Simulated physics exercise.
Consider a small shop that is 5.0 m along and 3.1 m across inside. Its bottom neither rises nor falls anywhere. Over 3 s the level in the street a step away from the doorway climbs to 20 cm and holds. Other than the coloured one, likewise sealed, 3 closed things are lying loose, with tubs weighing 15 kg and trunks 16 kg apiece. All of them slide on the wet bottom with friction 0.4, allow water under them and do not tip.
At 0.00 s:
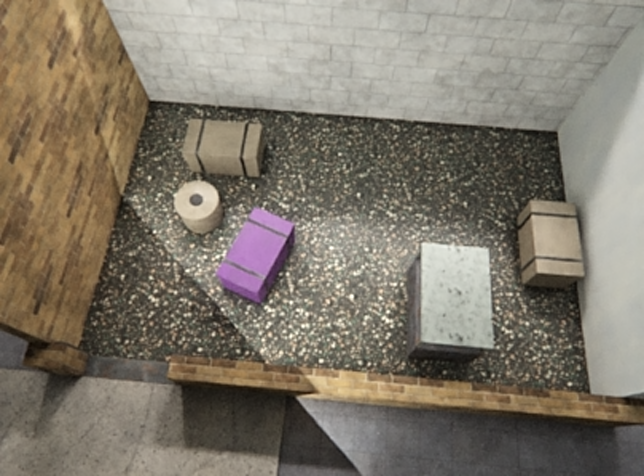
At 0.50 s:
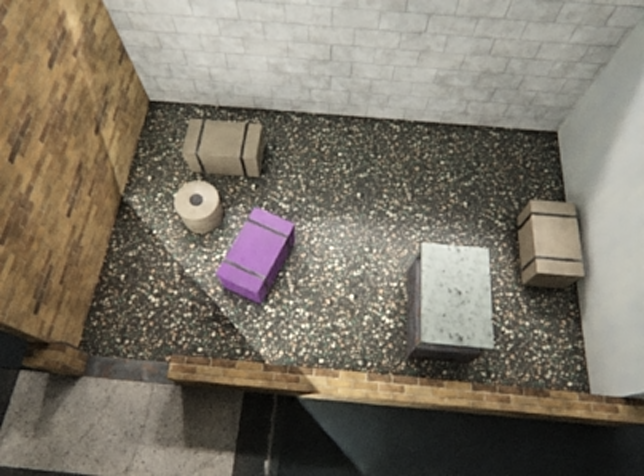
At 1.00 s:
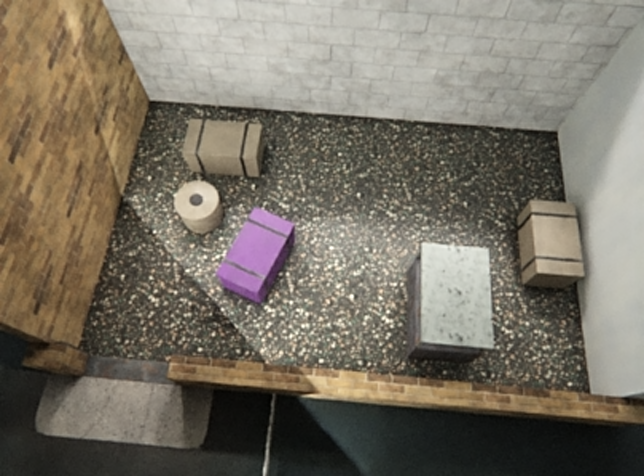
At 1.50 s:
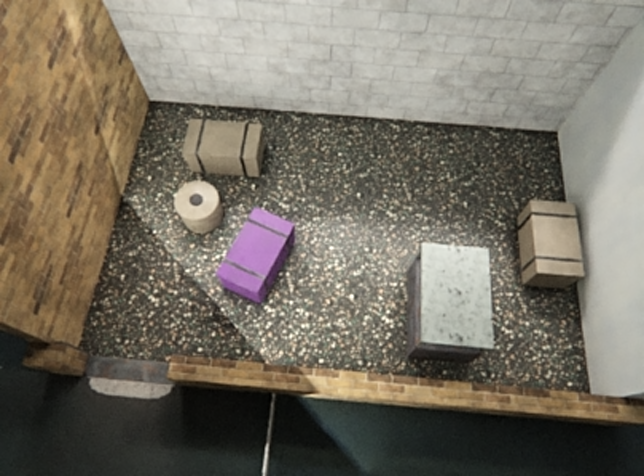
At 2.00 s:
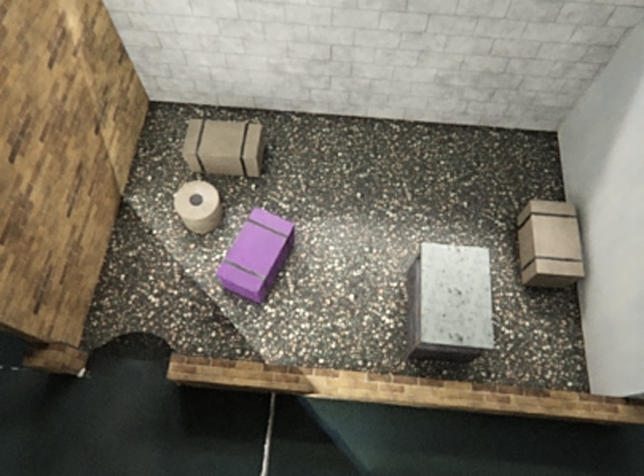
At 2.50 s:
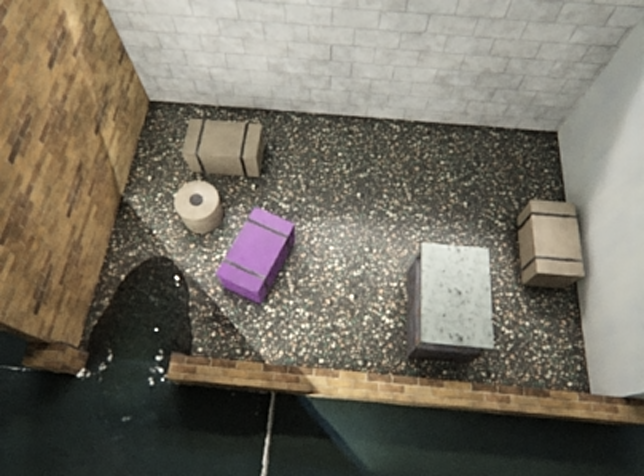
A small shop with a dark speckled floor, pale brick back wall and wood-toned left wall is seen from high above by a still camera. A large grey box stands right of centre, a purple trunk left of centre, a tan round container and tan box at upper left, another tan box at right. Dark water spreads over the paving outside, then enters through the lower-left gap, while the objects stay put.
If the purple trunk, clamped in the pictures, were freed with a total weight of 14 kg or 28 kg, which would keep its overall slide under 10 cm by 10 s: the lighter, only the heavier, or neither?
Only the heavier.
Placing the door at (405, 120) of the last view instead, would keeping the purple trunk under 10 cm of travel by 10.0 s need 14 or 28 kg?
Okay, so only the heavy mass does.
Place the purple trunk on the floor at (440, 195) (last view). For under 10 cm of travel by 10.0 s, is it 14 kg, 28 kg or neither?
Here both come up short.
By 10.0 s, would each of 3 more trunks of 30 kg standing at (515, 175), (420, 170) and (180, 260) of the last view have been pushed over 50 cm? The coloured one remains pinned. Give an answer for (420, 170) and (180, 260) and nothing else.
Result, in order - falls shy; exceeds it.
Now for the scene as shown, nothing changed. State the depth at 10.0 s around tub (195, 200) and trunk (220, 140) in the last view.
Some 5 cm at the first, some 9 cm at the second.
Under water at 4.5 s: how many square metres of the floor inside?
About 5.5 m2.
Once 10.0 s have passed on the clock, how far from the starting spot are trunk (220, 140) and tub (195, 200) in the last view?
Respectively 350 and 200 centimetres.
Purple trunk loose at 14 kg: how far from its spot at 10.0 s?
Shift: About 40 cm.
After 3.5 s the purple trunk would be 0 cm from its start with 14 kg and 0 cm from its start with 28 kg; 2 cm of water round it then.
After 4.5 s the purple trunk would be 26 cm from its start with 14 kg and 0 cm from its start with 28 kg; 4 cm of water round it then.
After 7.0 s the purple trunk would be 41 cm from its start with 14 kg and 0 cm from its start with 28 kg; 3 cm of water round it then.
After 10.0 s the purple trunk would be 41 cm from its start with 14 kg and 0 cm from its start with 28 kg; 4 cm of water round it then.
